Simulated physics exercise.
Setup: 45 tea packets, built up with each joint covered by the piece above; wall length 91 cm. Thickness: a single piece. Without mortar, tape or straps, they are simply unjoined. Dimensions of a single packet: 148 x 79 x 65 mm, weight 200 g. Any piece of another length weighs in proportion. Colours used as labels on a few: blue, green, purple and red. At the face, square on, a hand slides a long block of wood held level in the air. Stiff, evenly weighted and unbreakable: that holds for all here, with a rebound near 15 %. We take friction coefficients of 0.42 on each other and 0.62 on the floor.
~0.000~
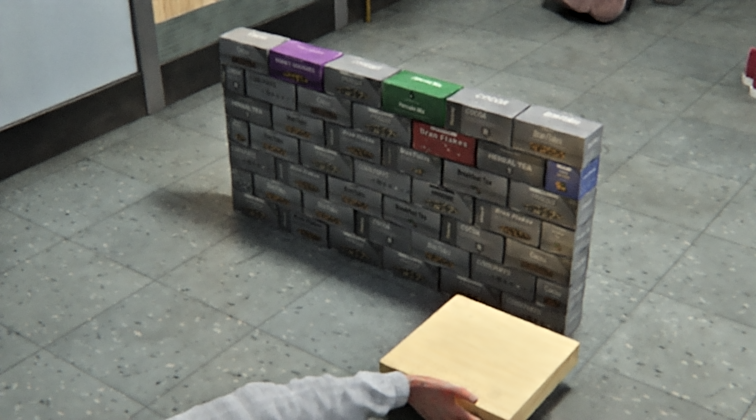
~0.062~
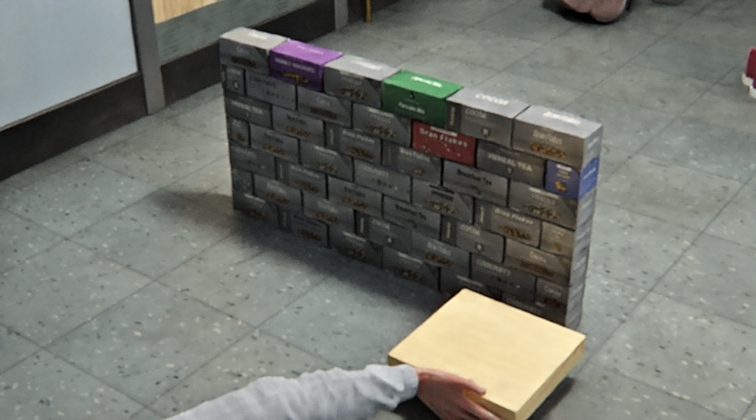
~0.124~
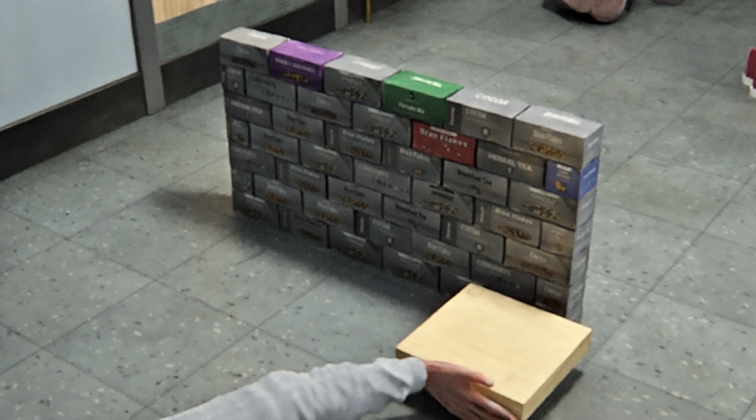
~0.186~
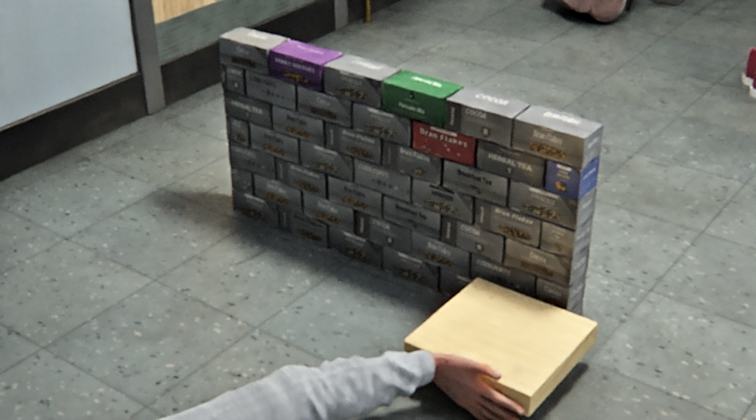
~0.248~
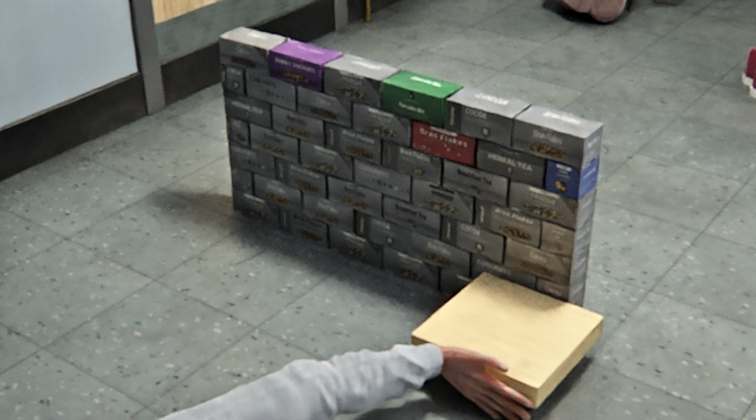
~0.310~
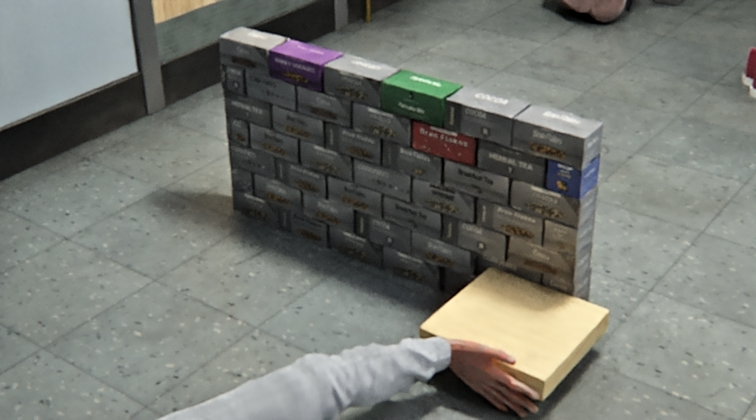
On a speckled grey tiled floor, a low wall of stacked, mostly grey packets stands with purple, green, red and blue ones among them. A hand slides a pale wooden block toward the wall's lower right end, closing the gap until it meets the packets and nudges a few slightly.
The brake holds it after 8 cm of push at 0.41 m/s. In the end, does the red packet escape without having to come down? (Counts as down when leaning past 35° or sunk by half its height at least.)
Yes.
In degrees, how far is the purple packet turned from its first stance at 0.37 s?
Roughly 0 degrees.
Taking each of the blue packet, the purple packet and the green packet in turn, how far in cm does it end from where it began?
Net displacement, roughly: Blue ~ 6 cm, purple ~ 0 cm, green ~ 0 cm.
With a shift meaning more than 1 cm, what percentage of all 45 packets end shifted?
Shifted fraction is 35 per cent.
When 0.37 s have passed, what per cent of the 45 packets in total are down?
At that instant, 0 percent.
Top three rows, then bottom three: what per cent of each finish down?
Top share 0 per cent; bottom share 0 per cent.
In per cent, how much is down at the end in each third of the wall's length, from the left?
0, 0 and 0 per cent, from left to right.
After 0.37 s, none of the 45 packets down, 15 disturbed; red packet unmoved; blue packet 18 mm from its place.
After 0.44 s, none of the 45 packets down, 17 disturbed; red packet 10 mm from its place; blue packet 43 mm from its place.
In the end (1.3 s), none of the 45 packets down, 17 disturbed; red packet 11 mm from its place; purple packet unmoved; blue packet 6 cm from its place. From the last view, middles, red packet near (456, 135), purple packet near (306, 65).
